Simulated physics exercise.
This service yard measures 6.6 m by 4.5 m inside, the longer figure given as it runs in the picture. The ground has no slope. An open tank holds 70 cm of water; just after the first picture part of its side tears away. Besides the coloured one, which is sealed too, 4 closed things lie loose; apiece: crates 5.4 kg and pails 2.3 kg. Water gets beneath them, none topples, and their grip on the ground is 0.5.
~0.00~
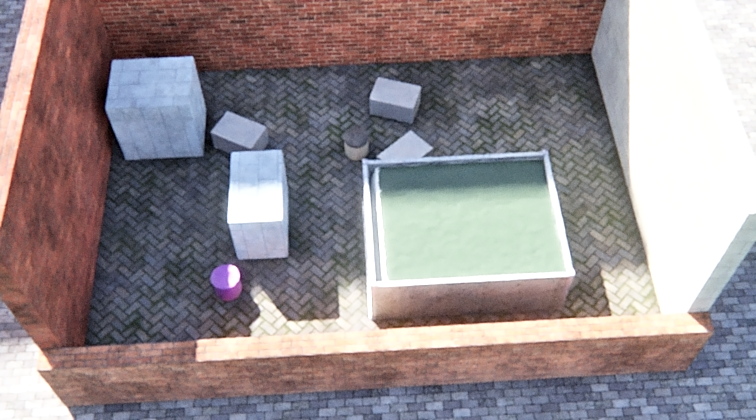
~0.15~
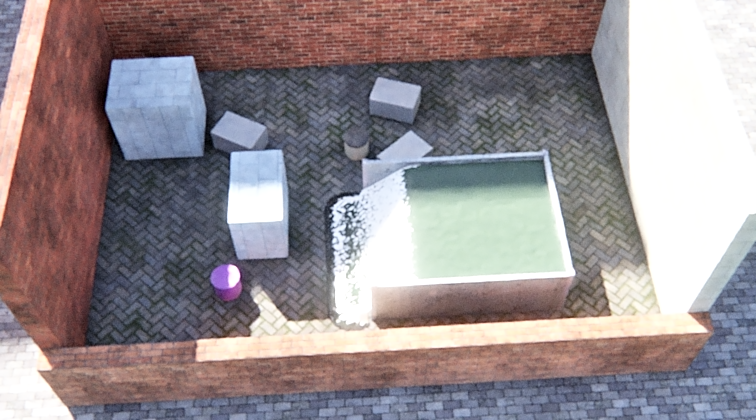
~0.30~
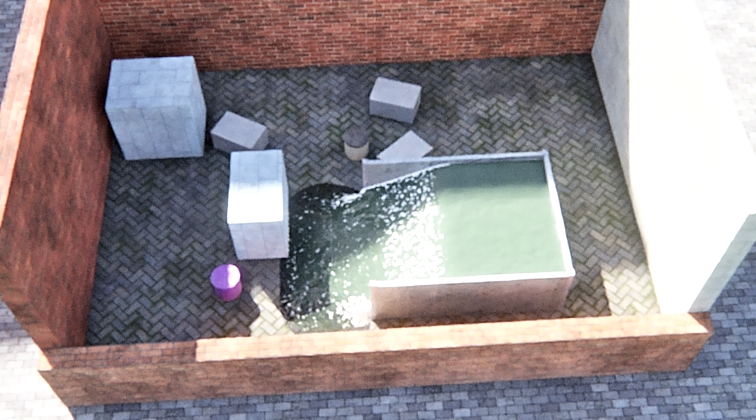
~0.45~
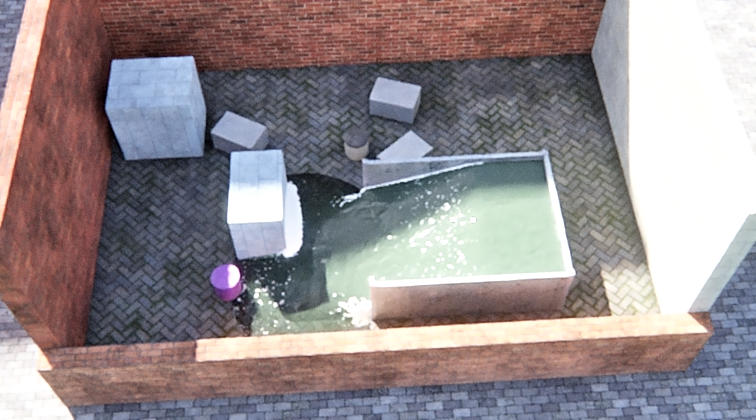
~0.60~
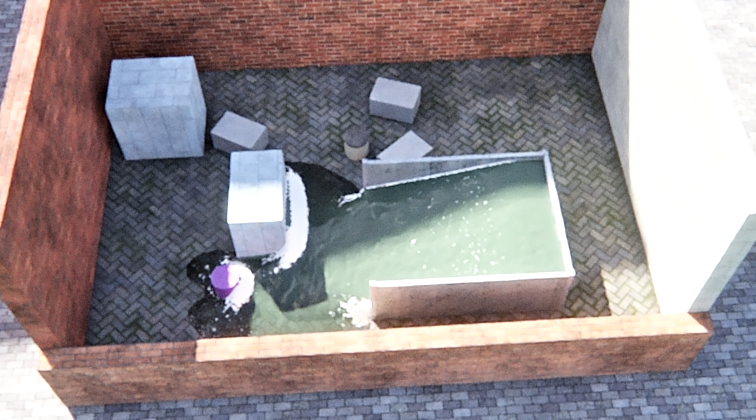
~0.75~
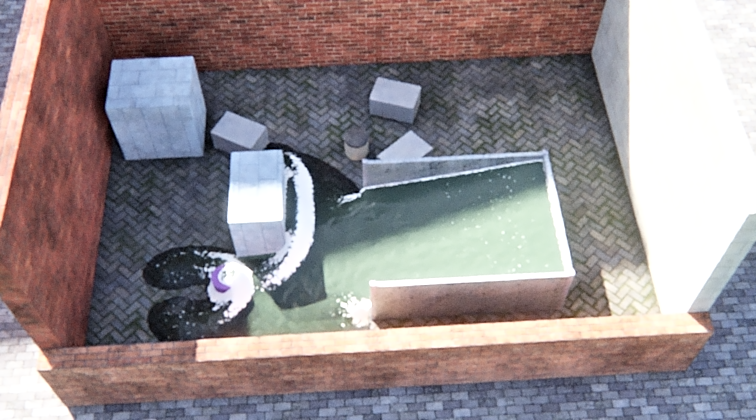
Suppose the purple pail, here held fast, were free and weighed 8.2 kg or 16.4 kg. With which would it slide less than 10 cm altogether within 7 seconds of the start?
I expect that neither load is enough.
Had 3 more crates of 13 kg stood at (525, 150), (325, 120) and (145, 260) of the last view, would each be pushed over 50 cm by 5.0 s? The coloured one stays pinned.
In turn: Short of it, over, more.
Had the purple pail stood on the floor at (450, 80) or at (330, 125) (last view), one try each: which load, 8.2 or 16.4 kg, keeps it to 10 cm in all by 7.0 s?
In turn: Neither is enough; neither holds.
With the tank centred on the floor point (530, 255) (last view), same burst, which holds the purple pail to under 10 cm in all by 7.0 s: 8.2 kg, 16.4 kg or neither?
Then neither load is enough.
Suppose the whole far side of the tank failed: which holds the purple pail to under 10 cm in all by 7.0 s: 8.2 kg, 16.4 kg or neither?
Then only the higher weight holds it.
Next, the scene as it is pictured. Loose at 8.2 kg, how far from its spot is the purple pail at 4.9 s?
Roughly 350 cm.
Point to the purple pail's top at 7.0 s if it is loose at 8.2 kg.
Around (364, 87).
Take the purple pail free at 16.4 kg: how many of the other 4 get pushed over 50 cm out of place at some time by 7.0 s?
I count 4.
After 1.4 s the purple pail would be 142 cm from its start with 8.2 kg and 119 cm from its start with 16.4 kg; 8 cm of water round it then.
After 3.1 s the purple pail would be 188 cm from its start with 8.2 kg and 194 cm from its start with 16.4 kg; 18 cm of water round it then.
After 4.9 s the purple pail would be 326 cm from its start with 8.2 kg and 207 cm from its start with 16.4 kg; 15 cm of water round it then.
After 7.0 s the purple pail would be 330 cm from its start with 8.2 kg and 242 cm from its start with 16.4 kg; 7 cm of water round it then.
